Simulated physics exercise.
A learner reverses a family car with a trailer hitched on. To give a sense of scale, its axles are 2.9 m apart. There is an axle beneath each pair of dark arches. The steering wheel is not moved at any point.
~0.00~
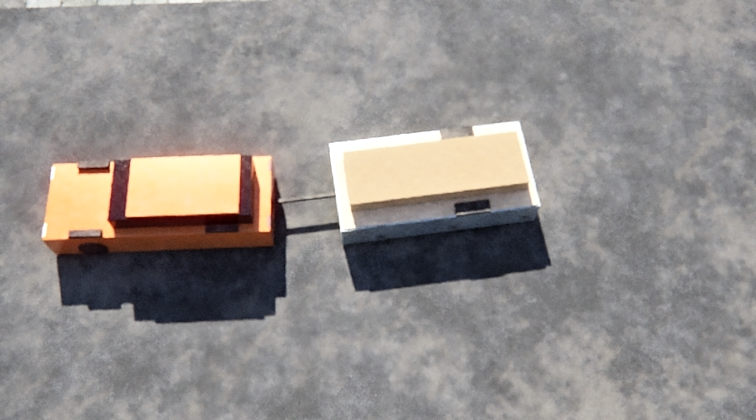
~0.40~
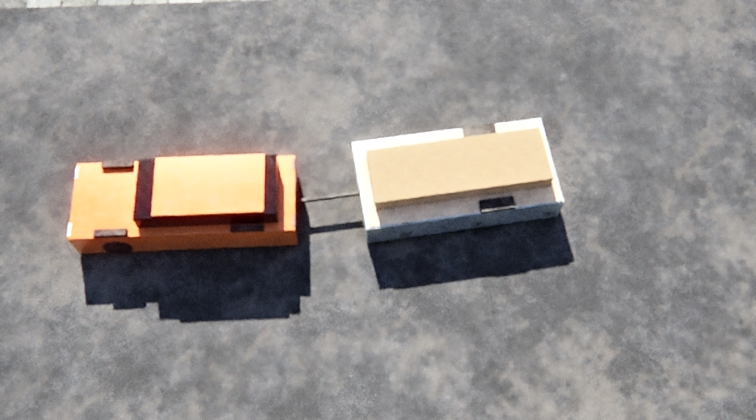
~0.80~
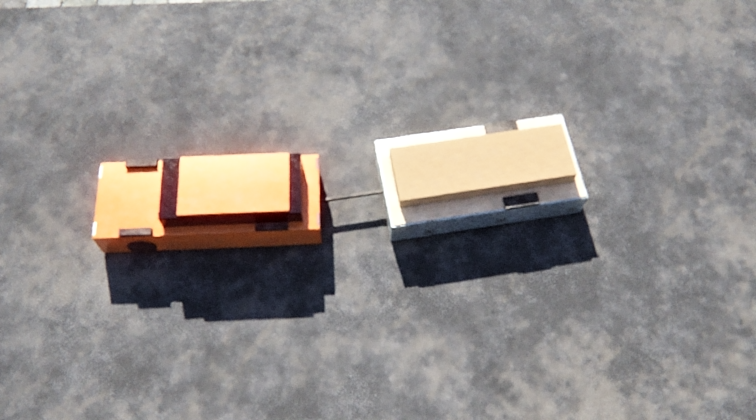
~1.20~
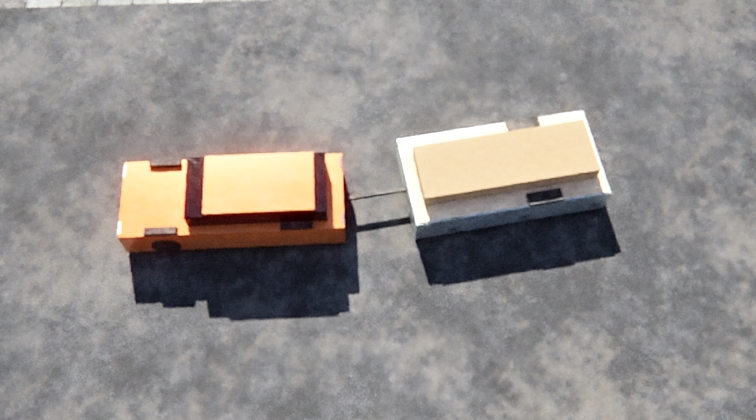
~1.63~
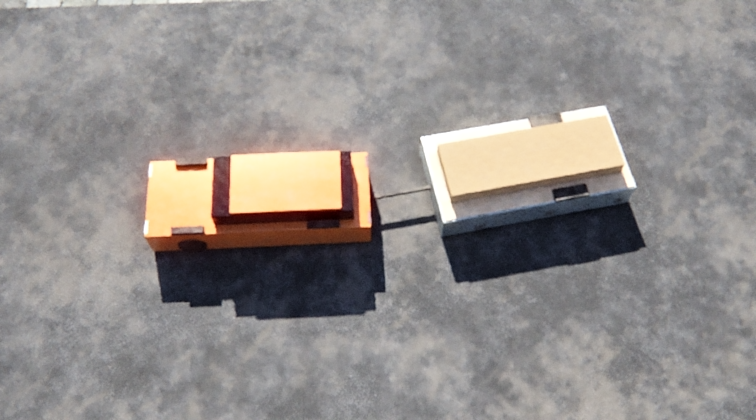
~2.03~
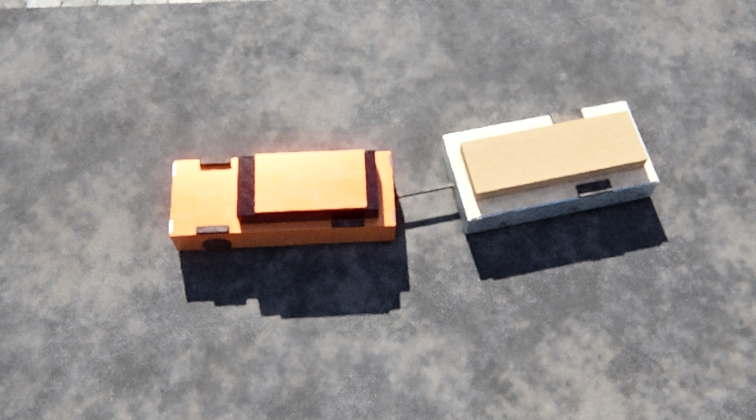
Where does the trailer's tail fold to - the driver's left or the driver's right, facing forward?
I expect it to fold in on the right.
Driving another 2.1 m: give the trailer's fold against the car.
It ends up around 15 degrees to the car's right.
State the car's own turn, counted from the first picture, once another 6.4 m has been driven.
The heading has changed by about 2° since the first picture.
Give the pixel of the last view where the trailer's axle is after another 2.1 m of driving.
Approximate position: (667, 131).
Then, 3.7 s in, the tail is 15° to the car's right, the car has turned 1° and the trailer's axle is at (667, 131) of the last picture.
Then, 5.3 s in, the tail is 24° to the car's right, the car has turned 1° and the trailer's axle is at (744, 101) of the last picture.
Then, 7.0 s in, the tail is 39° to the car's right, the car has turned 2° and the trailer's axle is out of the picture.
Then, 8.6 s in, the tail is 60° to the car's right, the car has turned 2° and the trailer's axle is out of the picture; it has jack-knifed.
